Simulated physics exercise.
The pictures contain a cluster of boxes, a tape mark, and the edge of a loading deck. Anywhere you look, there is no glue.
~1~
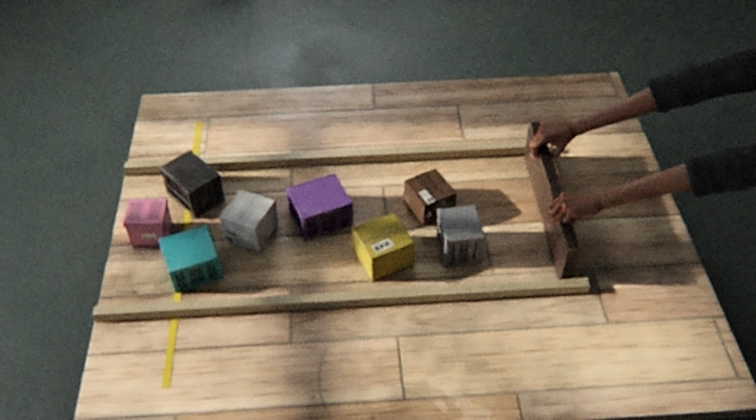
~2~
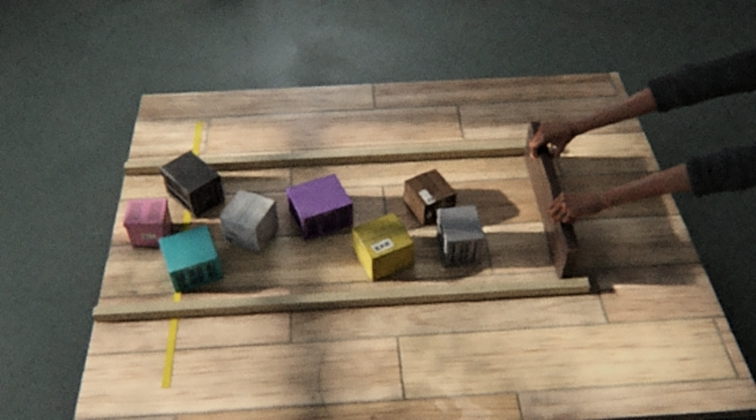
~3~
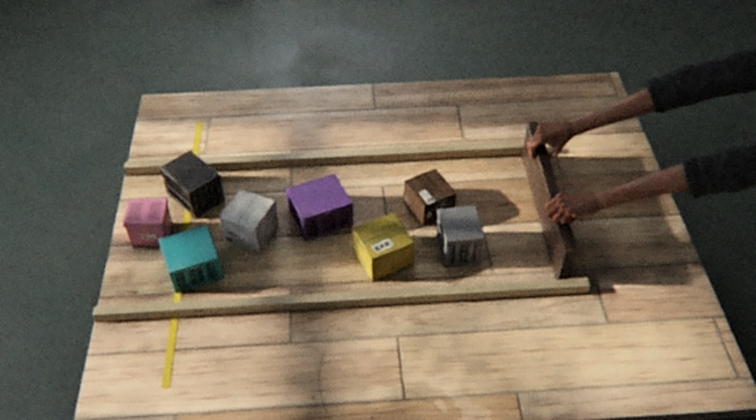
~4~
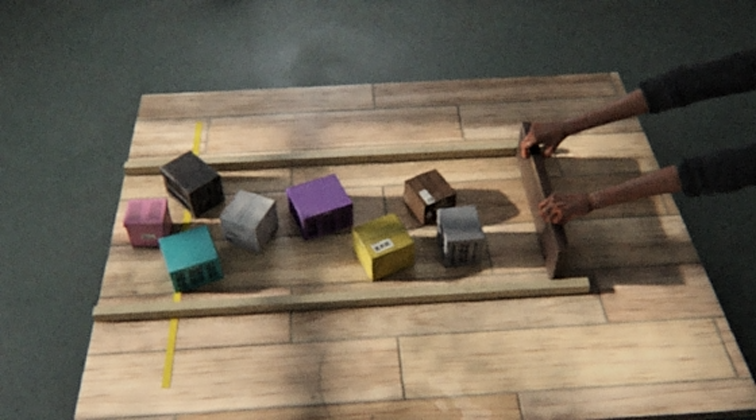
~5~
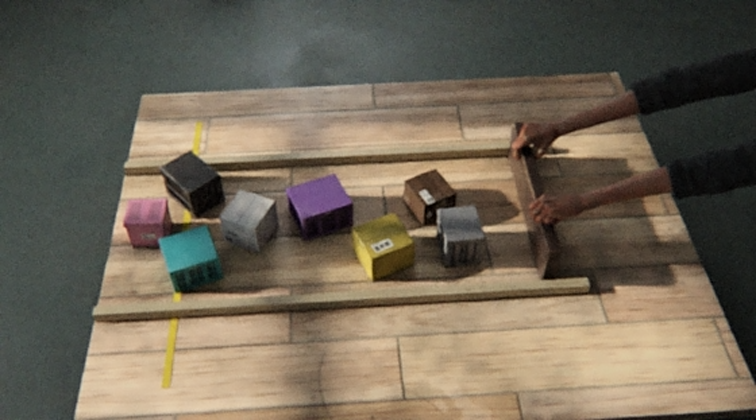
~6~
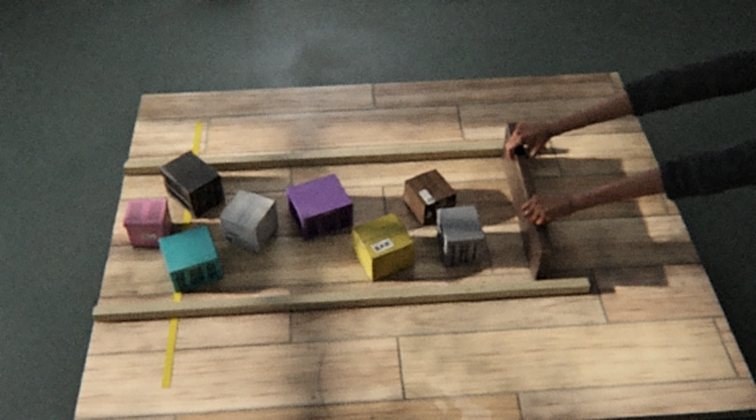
Two hands slid a dark wooden plank a short way left between two rails on a wooden deck, while the eight colourful boxes in front of it, some near a yellow tape line, stayed still.
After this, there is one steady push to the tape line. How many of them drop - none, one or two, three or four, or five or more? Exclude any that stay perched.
The count of those that drop is three or four.
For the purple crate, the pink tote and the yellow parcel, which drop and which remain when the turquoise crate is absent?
Result - purple crate: It stays aboard; pink tote: It comes off; yellow parcel: It stays aboard.
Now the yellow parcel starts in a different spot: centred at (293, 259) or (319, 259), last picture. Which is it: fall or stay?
Result, in order: It is safe; it is safe.
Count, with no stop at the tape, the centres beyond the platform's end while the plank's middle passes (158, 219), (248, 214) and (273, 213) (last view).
Going through the three places, I get 5, 1 and 0.
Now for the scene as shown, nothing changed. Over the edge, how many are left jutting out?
2 of them.
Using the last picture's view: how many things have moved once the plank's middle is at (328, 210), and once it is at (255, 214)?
By then 6, and 8.
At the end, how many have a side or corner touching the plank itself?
The count comes out at 3.
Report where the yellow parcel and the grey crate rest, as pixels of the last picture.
Final positions - yellow parcel around (115, 261), grey crate around (159, 253).
Early on, none off yet; pink tote at rest near (149, 224); black crate at rest near (193, 184); turquoise crate at rest near (191, 259).
Finally, the number that fall off is three or four; lost, white box, turquoise crate and pink tote.
